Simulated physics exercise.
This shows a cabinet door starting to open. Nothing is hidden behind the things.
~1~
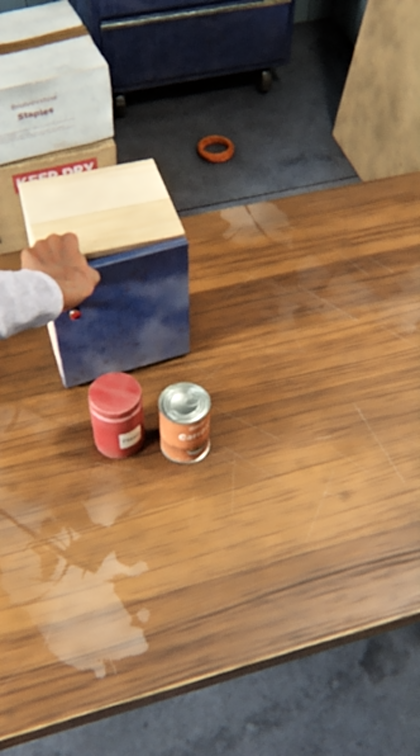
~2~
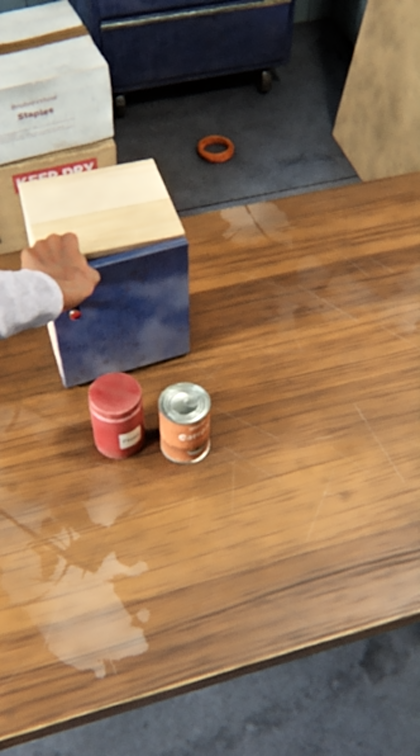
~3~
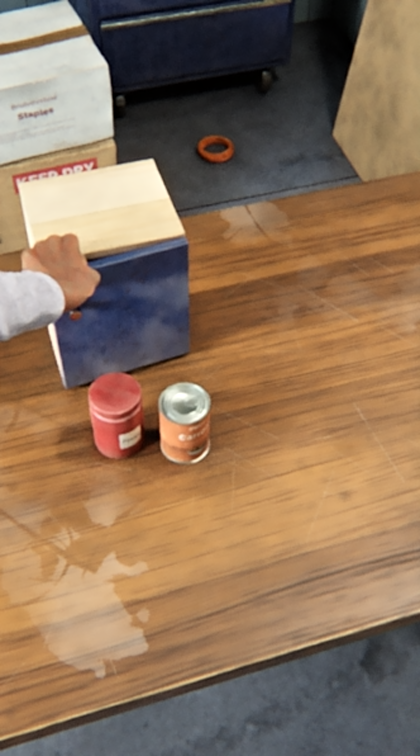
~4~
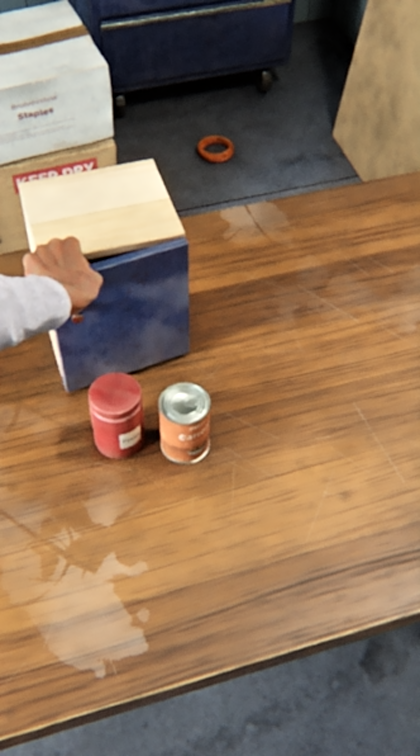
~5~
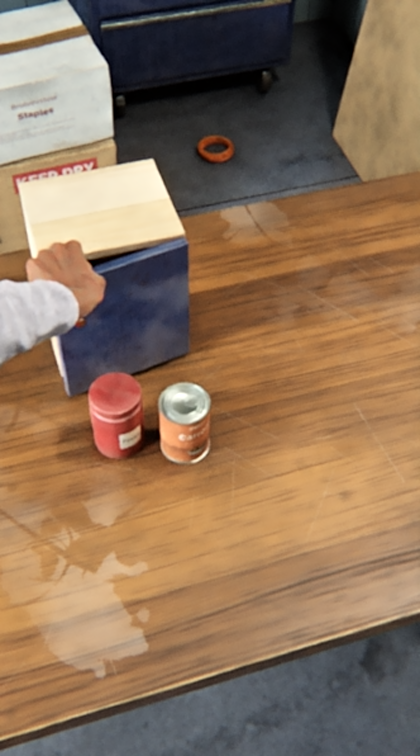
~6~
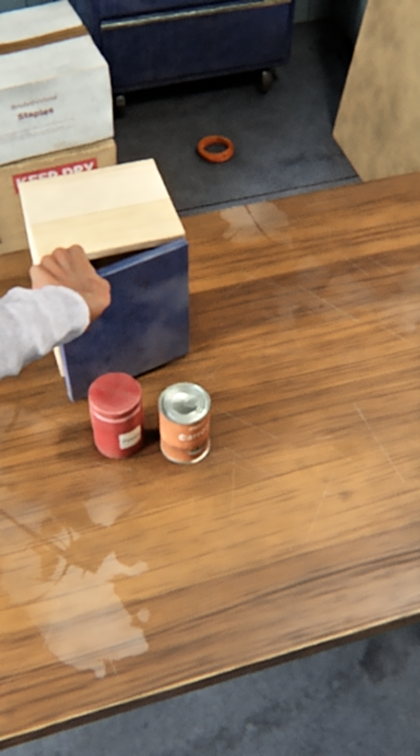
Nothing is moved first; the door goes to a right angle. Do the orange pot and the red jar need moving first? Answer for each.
Outcome: The orange pot gets knocked, the red jar gets knocked.
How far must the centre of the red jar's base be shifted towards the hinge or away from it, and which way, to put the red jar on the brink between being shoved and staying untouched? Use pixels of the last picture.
About 28 pixels down.
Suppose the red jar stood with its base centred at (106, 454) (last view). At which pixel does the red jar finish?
About (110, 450).
Then, 1.06 s later than the last frame, door 49° open; orange pot shifted a little near (200, 425); red jar shifted about its own width near (153, 440).
When it is over, the orange pot gets shoved, near (249, 420); the red jar gets shoved, near (190, 465).
